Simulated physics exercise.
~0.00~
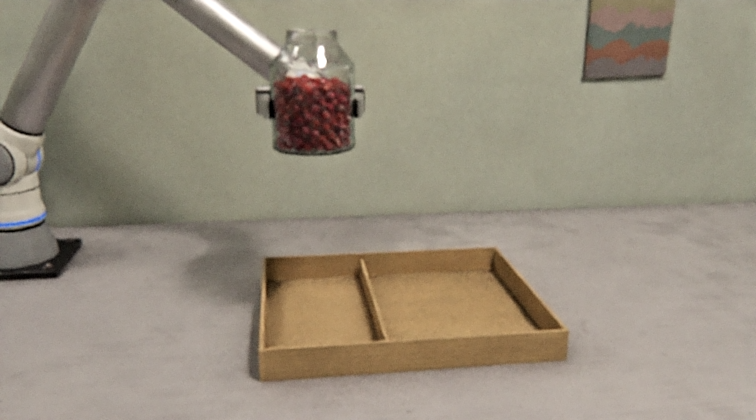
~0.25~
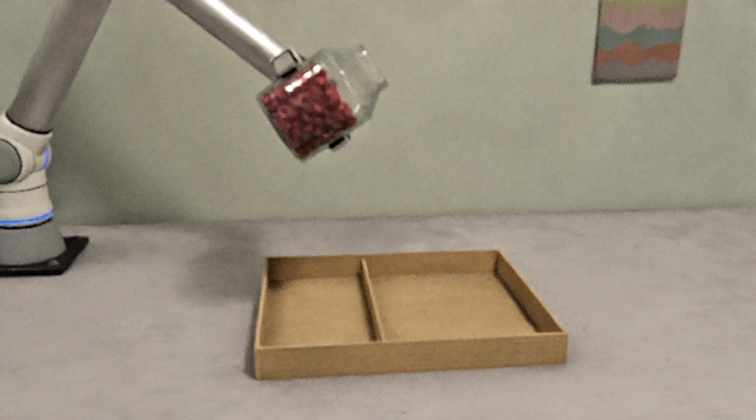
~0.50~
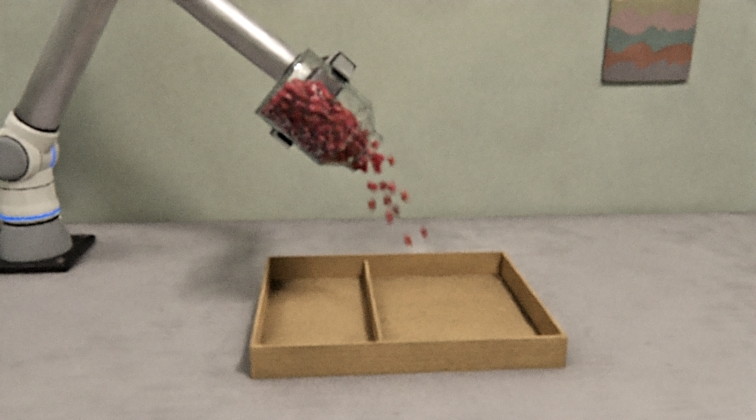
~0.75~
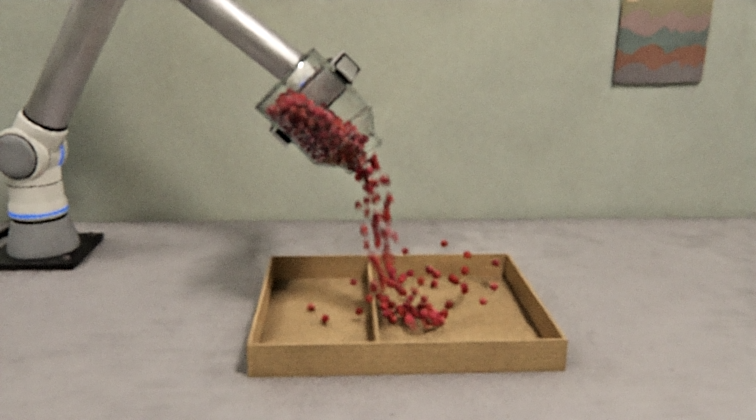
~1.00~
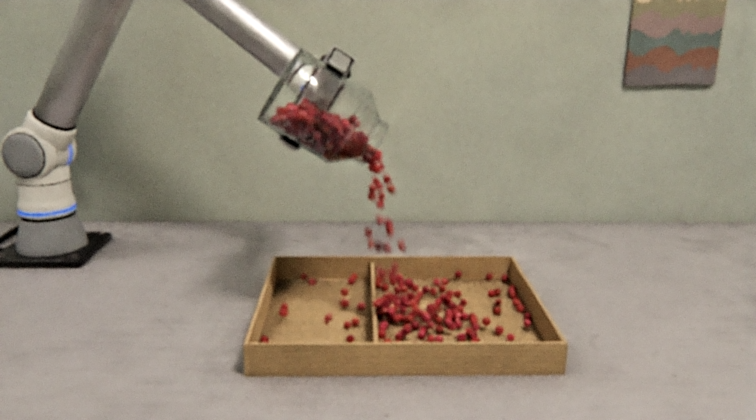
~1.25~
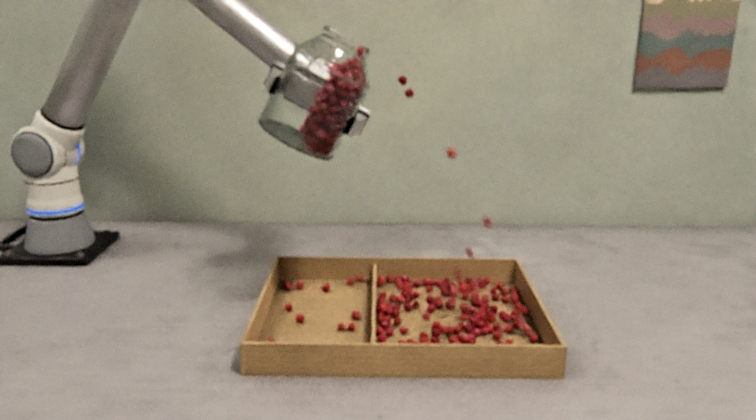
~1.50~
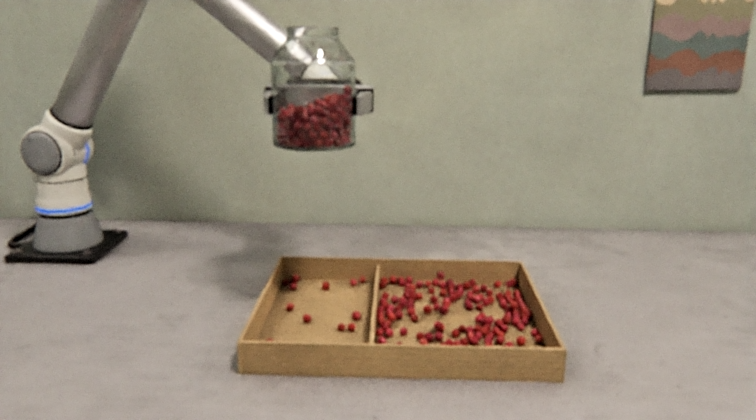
A robot arm tipped a glass jar of red beads to the right, spilling a stream into a divided tray, then turned it upright, still partly full, with most of the spilled beads in the right section and a few in the left.
